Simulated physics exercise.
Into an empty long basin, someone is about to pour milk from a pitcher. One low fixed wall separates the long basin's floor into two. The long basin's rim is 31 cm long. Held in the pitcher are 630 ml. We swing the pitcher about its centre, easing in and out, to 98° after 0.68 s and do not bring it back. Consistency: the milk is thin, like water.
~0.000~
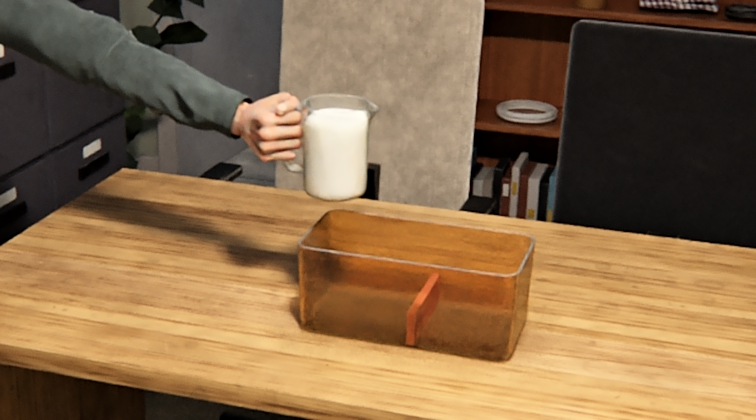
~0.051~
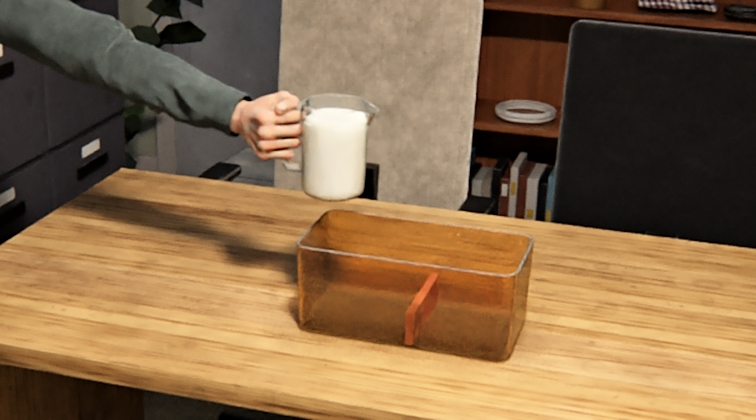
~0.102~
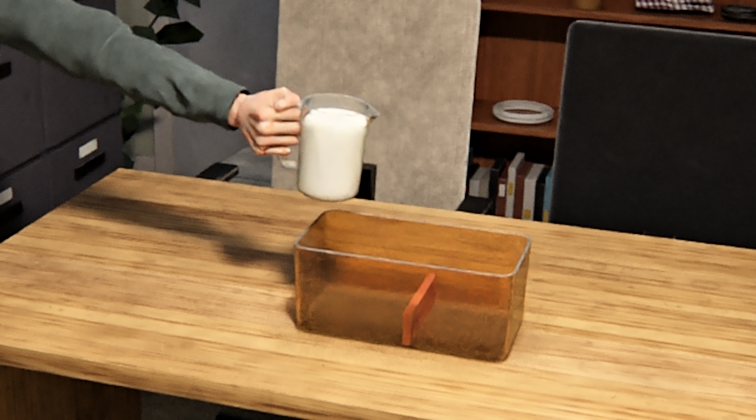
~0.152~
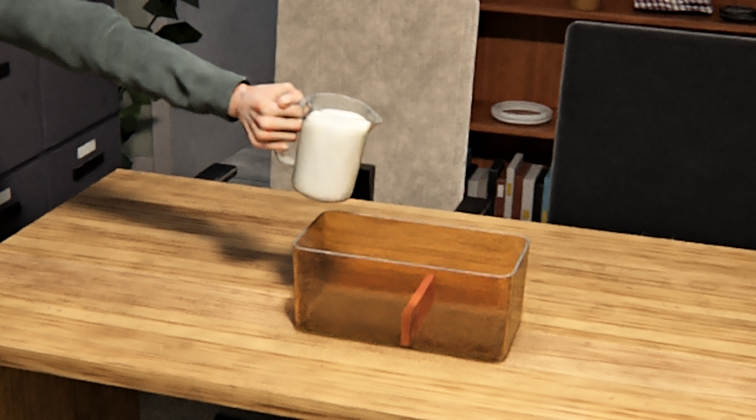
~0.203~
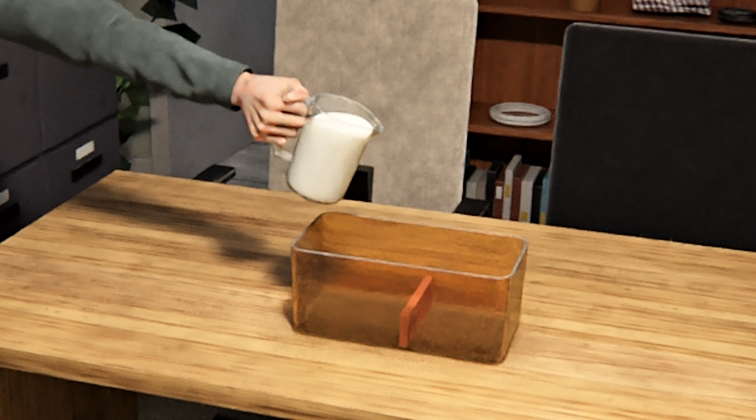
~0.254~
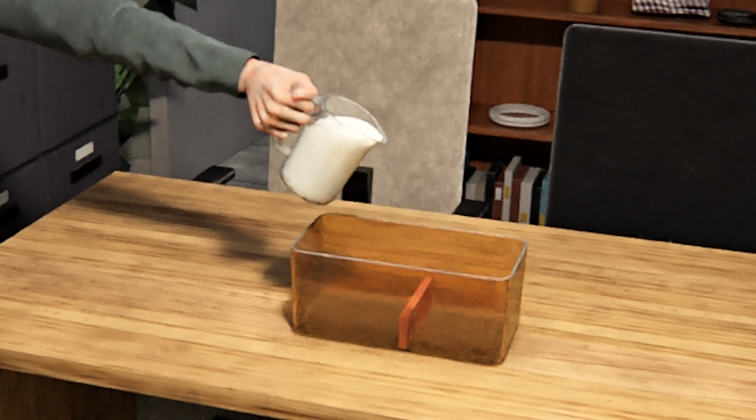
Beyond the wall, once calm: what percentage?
69 out of 100.
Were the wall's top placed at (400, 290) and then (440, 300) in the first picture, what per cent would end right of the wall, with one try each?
First try about 95 %, second try about 20 %.
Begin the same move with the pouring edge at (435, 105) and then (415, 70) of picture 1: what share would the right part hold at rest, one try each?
Near 80 in a hundred on the first go and near 90 in a hundred on the second.
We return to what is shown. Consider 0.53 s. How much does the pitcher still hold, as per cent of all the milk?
I reckon about 70 in a hundred is still held.
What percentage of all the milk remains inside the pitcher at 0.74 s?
30 per cent or so.
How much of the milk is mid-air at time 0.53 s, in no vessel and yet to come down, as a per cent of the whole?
My guess is roughly 18 %.
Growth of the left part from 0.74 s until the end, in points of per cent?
That is roughly 14 in a hundred of the whole.
After 0.53 s the tilt is 87° and 71 per cent is still to pour, 2 is left of the wall and 9 right of it.
After 0.74 s the tilt is 98° and 29 per cent is still to pour, 16 is left of the wall and 37 right of it.
After 0.95 s the tilt is 98° and 9 per cent is still to pour, 20 is left of the wall and 66 right of it.
After 1.18 s the tilt is 98° and 2 per cent is still to pour, 27 is left of the wall and 69 right of it.
In the end 30 per cent lies left of the wall, 69 right of it and 1 outside.
